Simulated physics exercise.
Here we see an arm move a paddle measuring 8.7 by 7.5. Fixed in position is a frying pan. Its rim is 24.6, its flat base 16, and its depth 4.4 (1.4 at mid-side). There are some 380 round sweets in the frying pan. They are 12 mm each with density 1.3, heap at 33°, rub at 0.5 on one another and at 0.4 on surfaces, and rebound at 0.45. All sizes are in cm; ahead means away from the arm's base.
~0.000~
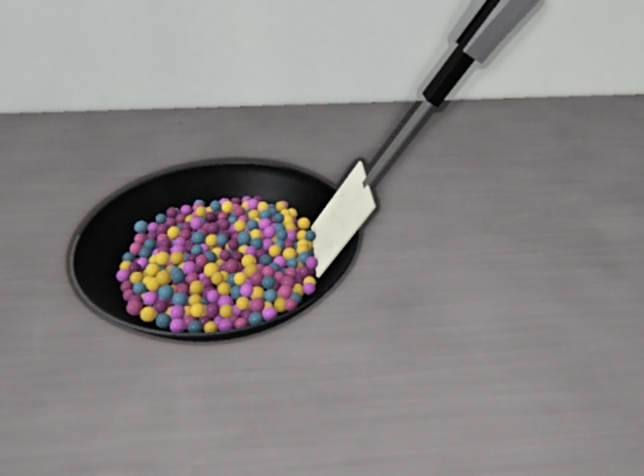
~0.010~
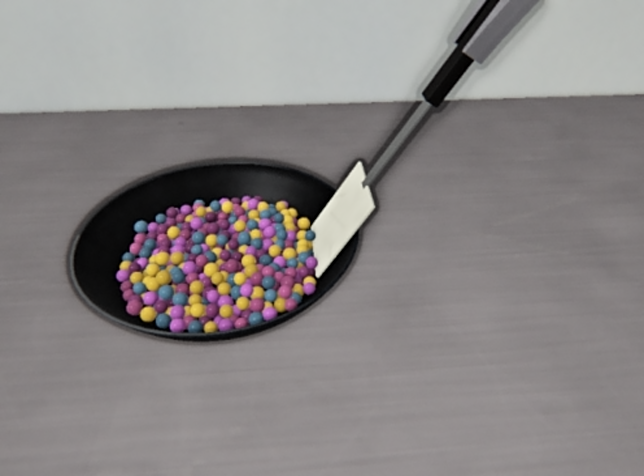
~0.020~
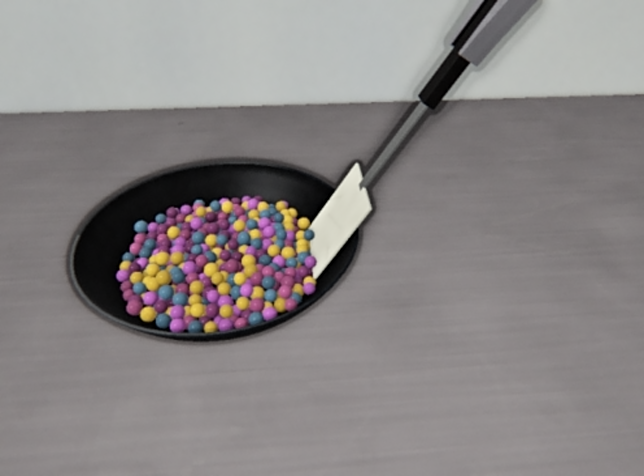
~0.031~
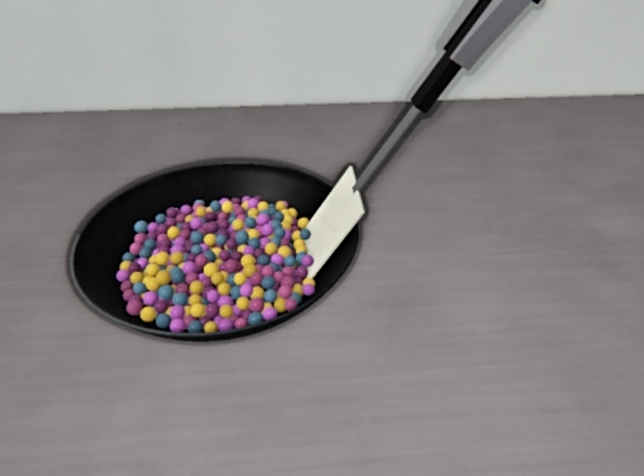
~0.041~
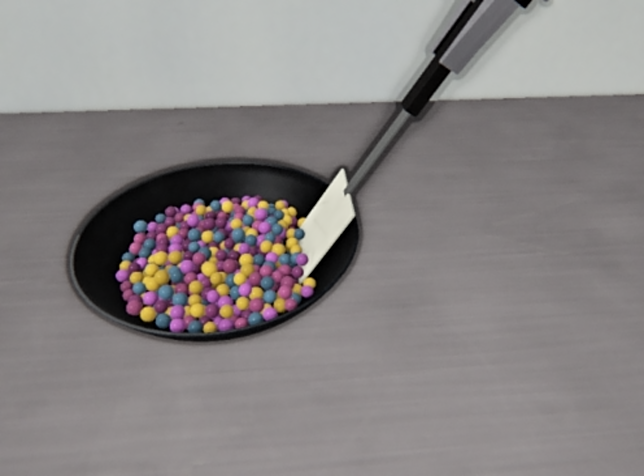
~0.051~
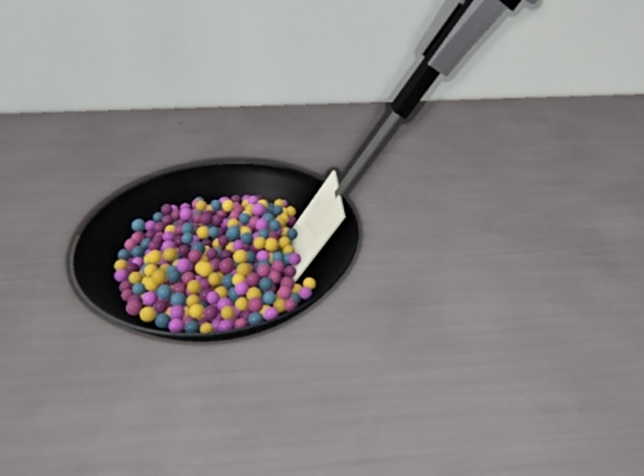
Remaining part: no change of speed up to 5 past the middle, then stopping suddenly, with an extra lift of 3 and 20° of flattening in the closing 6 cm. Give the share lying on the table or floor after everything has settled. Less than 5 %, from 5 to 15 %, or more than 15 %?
Less than 5 %.
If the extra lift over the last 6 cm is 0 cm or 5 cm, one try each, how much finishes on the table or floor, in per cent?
Close to 0 and 5 percent respectively.
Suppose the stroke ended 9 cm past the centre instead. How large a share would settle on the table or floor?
In that case around 30 per cent.
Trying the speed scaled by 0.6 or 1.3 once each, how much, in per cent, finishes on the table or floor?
Around 0 per cent, then around 5 per cent, would end on the table or floor.
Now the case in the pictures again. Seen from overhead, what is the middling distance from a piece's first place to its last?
It comes to some 3 cm.
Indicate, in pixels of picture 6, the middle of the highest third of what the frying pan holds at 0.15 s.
I'd put it somewhere near (178, 243).
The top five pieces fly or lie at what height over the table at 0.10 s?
Estimated height above table: Approx. 5 cm.
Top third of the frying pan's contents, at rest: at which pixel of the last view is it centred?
Near (137, 243).
After 0.10 s, sloping 58°, highest piece 6 above the table; 375 in the frying pan.
After 0.15 s, sloping 50°, highest piece 6 above the table; 375 in the frying pan.
After 0.37 s, sloping 38°, highest piece 5 above the table; 368 in the frying pan, 5 on the table or floor, 2 on the blade or in flight.
After 1.42 s, sloping 38°, highest piece 5 above the table; 368 in the frying pan, 7 on the table or floor.
In the end, 368 in the frying pan, 7 on the table or floor. That is 2 % on the table or floor.
